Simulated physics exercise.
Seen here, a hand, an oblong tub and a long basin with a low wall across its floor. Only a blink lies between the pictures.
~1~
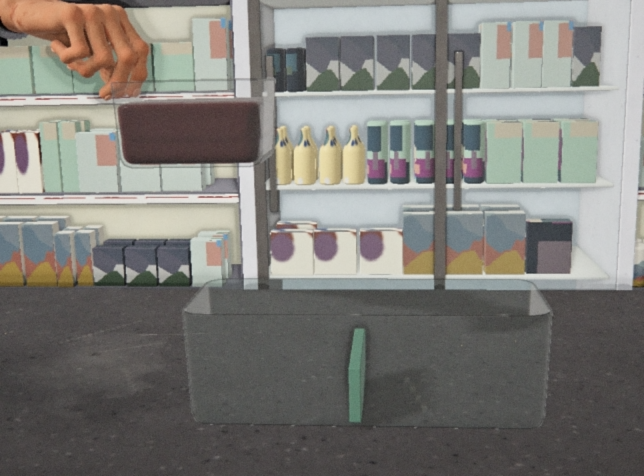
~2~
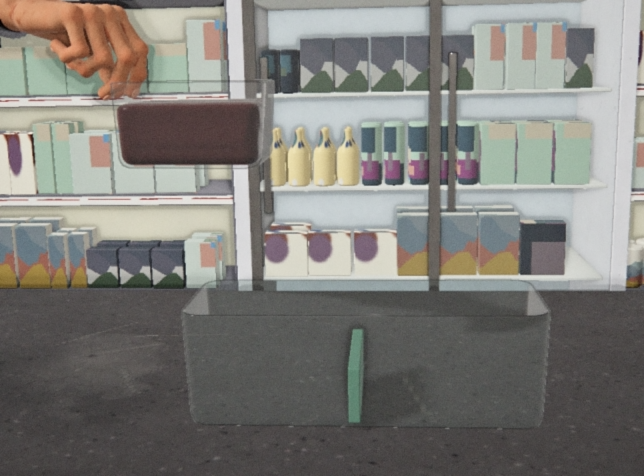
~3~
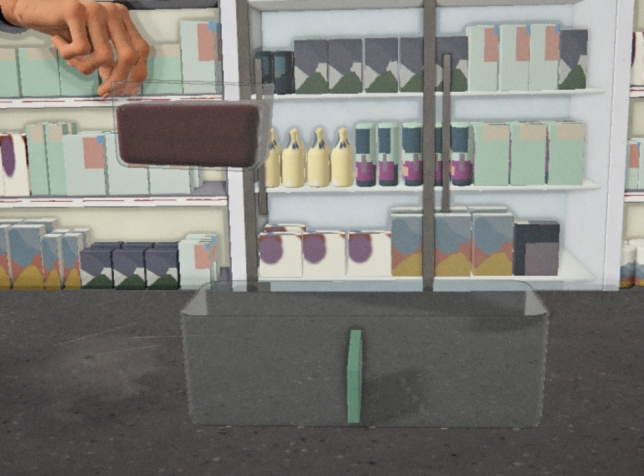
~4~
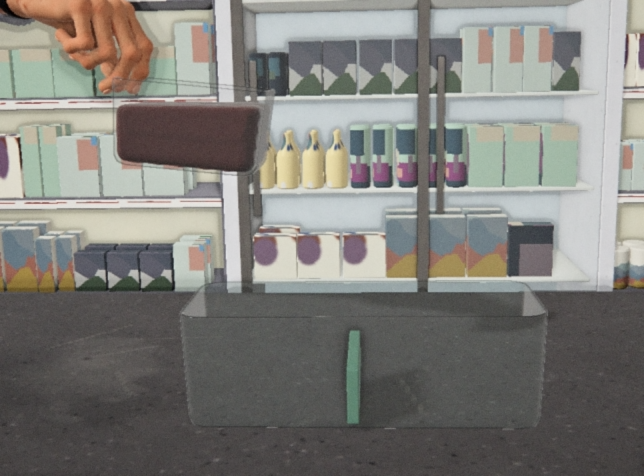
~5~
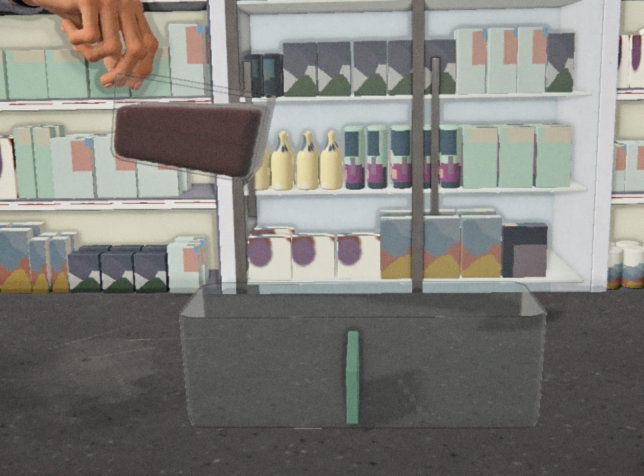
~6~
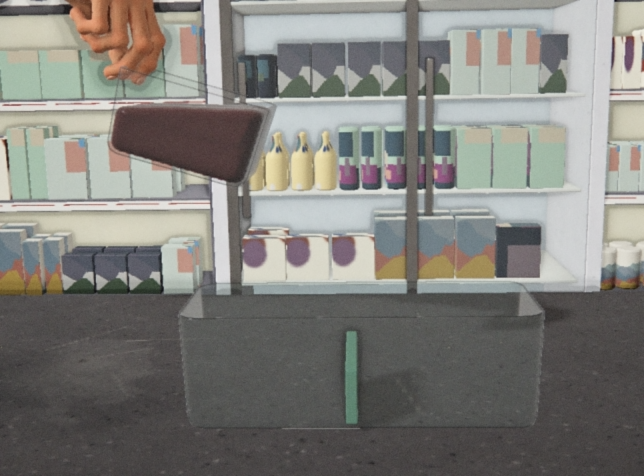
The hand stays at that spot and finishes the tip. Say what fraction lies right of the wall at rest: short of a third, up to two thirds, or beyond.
The share right of the wall is between a third and two thirds.
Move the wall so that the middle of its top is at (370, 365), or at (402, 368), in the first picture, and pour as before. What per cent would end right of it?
About 35 and 15 per cent.
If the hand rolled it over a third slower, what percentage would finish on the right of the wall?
About 50 per cent.
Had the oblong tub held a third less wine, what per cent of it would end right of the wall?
Roughly 5 in a hundred.
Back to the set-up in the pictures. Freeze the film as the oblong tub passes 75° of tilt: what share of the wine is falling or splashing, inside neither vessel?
It comes to 45 per cent or so.
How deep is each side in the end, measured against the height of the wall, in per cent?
Near 40 on the left, 30 on the right.
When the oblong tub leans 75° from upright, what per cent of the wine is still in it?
Some 45 per cent.
A moment on, the oblong tub is tipped on its side and 45 per cent is still to pour, 5 is left of the wall and 7 right of it.
Next, the oblong tub is tipped right over and 8 per cent is still to pour, 34 is left of the wall and 43 right of it.
Then the oblong tub is tipped right over and 0 per cent is still to pour, 49 is left of the wall and 43 right of it.
Later the oblong tub is tipped right over and 0 per cent is still to pour, 50 is left of the wall and 43 right of it.
Finally, 50 per cent lies left of the wall, 43 right of it and 7 outside.
